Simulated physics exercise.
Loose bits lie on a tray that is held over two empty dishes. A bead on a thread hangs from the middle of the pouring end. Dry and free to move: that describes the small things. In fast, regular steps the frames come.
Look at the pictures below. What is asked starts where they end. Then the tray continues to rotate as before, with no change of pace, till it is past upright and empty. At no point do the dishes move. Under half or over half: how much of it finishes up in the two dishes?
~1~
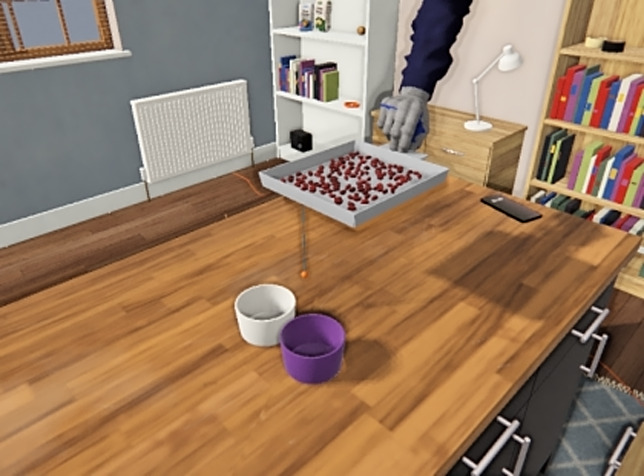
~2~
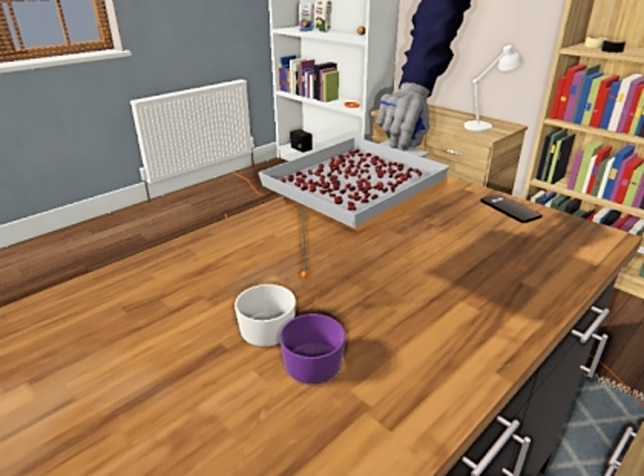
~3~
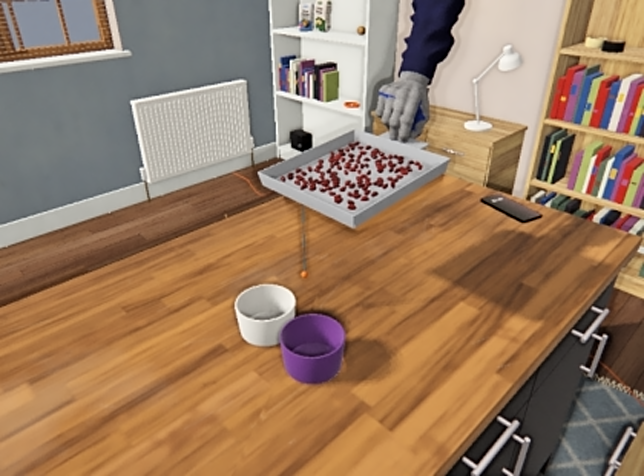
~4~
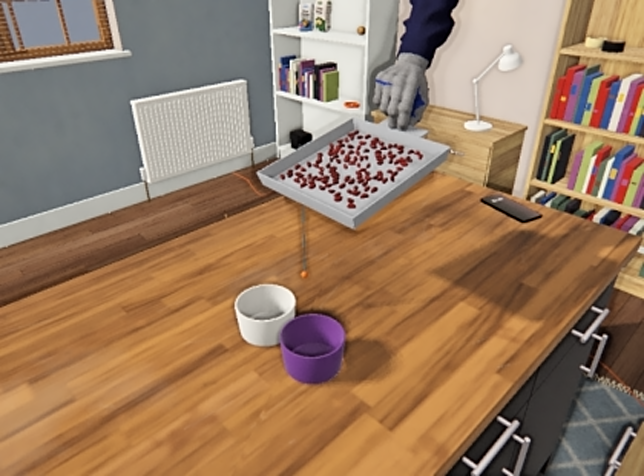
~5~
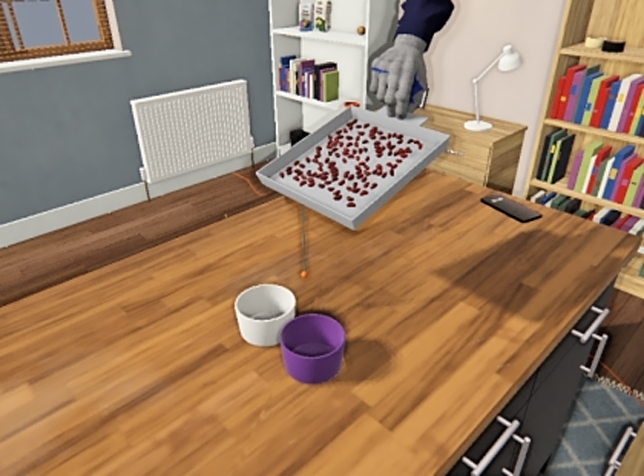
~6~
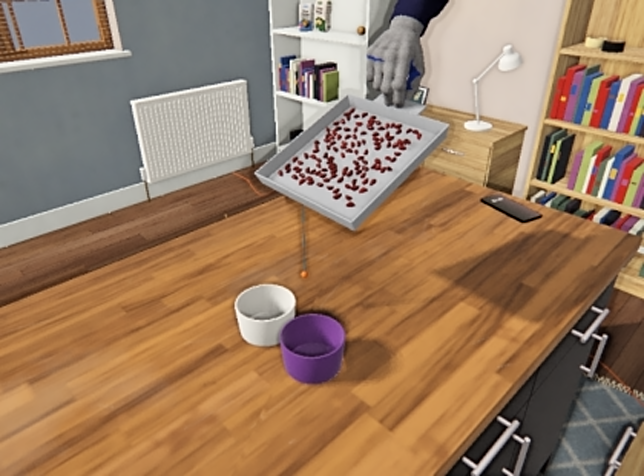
Compared with the spill, the catch will be larger.
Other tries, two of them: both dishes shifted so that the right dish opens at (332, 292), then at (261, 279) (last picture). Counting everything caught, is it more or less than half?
At place one a lesser share; at place two a lesser share.
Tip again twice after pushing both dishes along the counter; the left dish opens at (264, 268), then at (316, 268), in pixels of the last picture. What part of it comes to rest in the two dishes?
30 and 0 %.
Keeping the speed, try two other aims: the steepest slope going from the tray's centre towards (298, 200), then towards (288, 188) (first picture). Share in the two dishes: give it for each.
The first try would leave around 40 per cent there, the second around 0 per cent.
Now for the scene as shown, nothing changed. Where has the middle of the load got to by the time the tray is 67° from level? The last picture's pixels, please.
Somewhere around pixel (311, 194) in the last picture.
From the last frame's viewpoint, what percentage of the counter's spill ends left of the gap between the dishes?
Close to 40 %.
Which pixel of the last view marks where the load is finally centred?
Near (282, 334).
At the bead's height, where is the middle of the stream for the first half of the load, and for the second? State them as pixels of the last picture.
I'd put it at roughly (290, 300), and after that at roughly (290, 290).
Just after the last frame, tray tipped steeply; almost all on the tray; just a few in the air.
A moment on, tray tipped past a quarter turn; the larger part on the tray; about a tenth in the right dish; about a tenth in the left dish; about a tenth outside both; just a few in the air.
Further on, tray tipped past a quarter turn; roughly a quarter in the right dish; roughly a third in the left dish; roughly a third outside both.
When it is over, tray tipped past a quarter turn; roughly a quarter in the right dish; roughly a third in the left dish; roughly a third outside both.
